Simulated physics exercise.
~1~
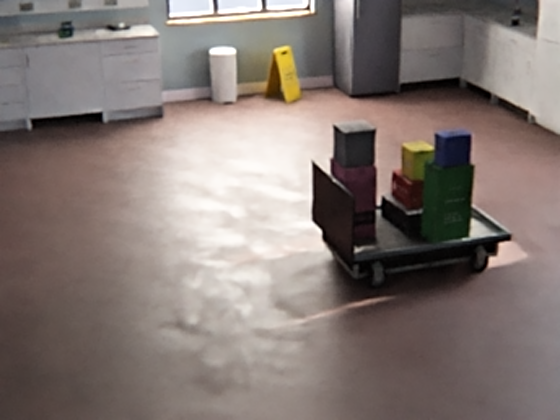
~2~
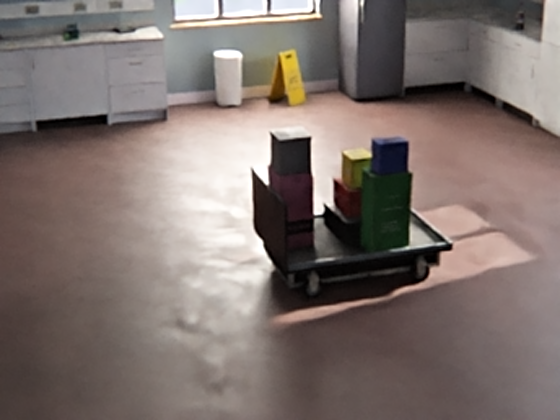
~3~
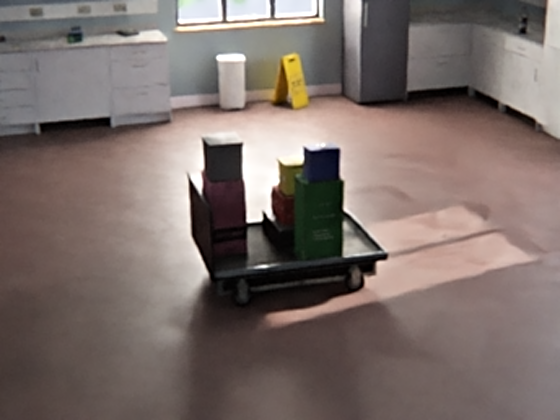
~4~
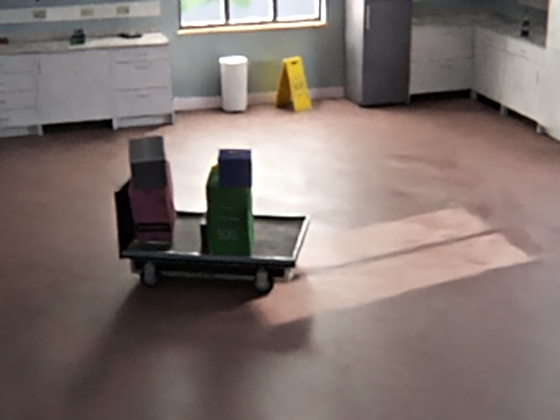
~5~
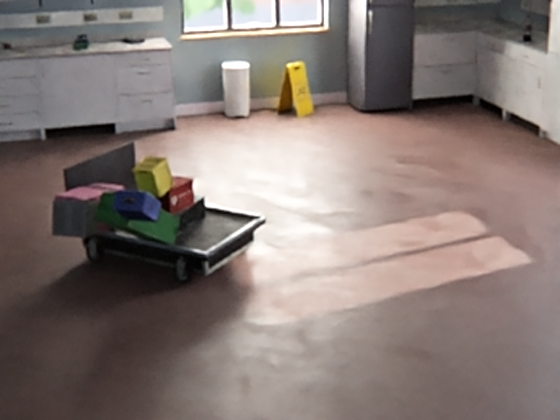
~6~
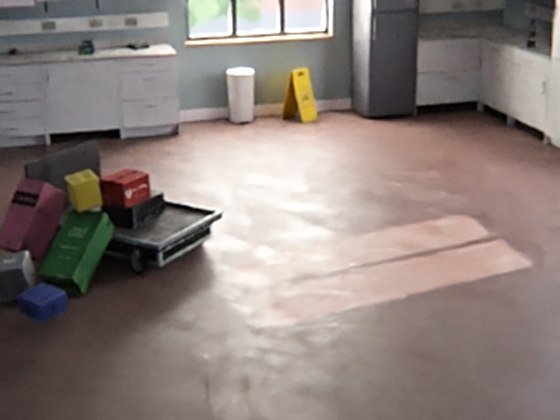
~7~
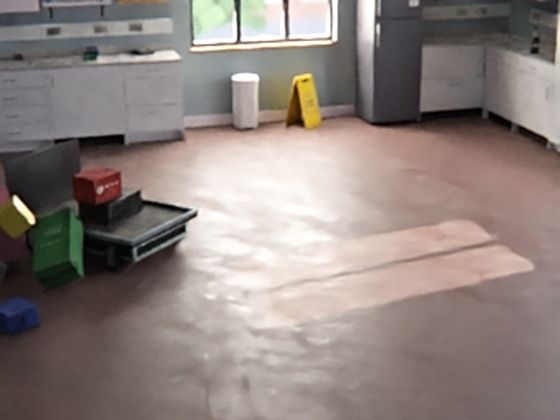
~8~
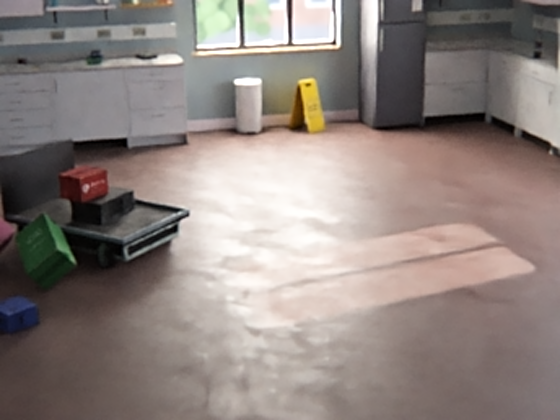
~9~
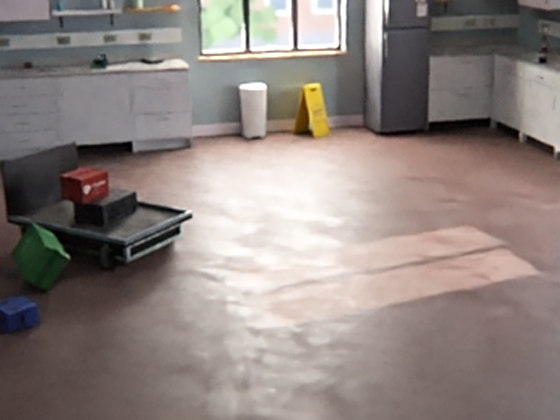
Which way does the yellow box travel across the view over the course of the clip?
The yellow box travels to the left, first riding on the cart and then tumbling toward the left edge of the view.
A dark flat cart with a tall board at its left end carries loose grey, pink, green, blue, yellow and red boxes and a black crate across a brownish floor. The kitchen-like room is seen from slightly above, with white cabinets, a window, a white bin and a yellow floor sign behind. The cart rolls left past a sunlit patch, then turns, and the stacks lean. The grey, pink, green and blue boxes tumble off toward the lower left, and the yellow one follows. The cart stops at the left, with the red box and black crate still aboard and the green and blue boxes on the floor.
